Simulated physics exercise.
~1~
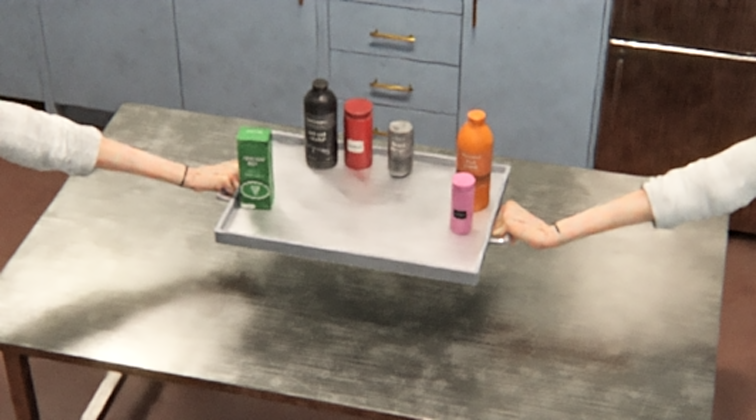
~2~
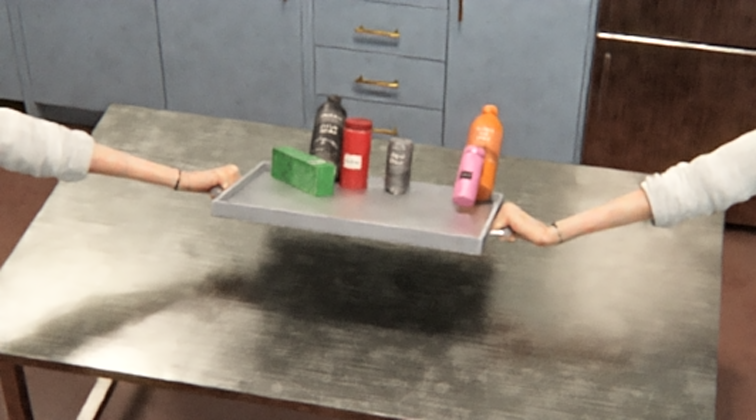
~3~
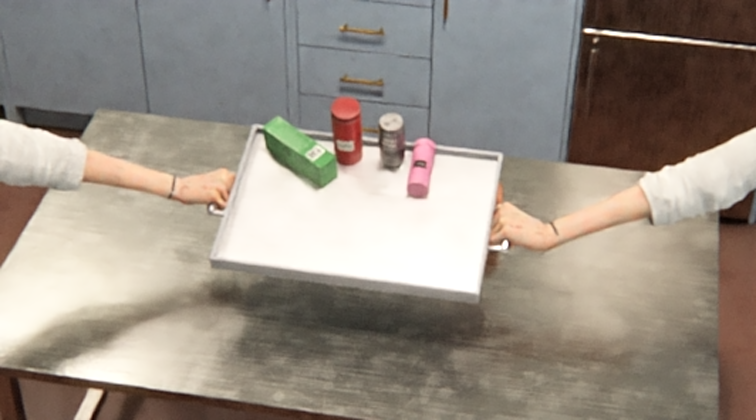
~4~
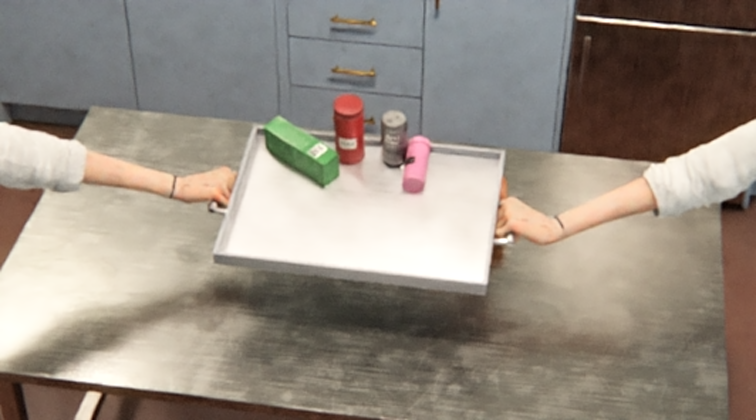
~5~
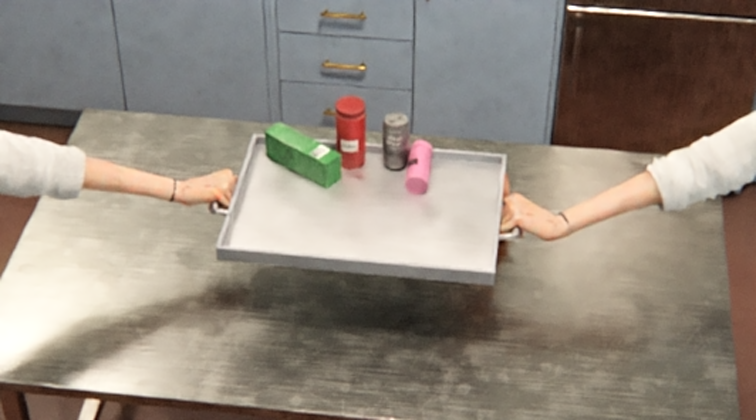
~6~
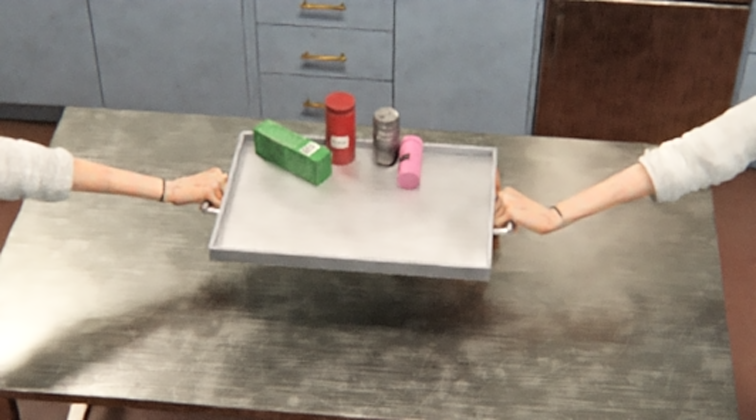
Two hands tilt a tray, toppling the green carton and pink shaker while two bottles disappear.
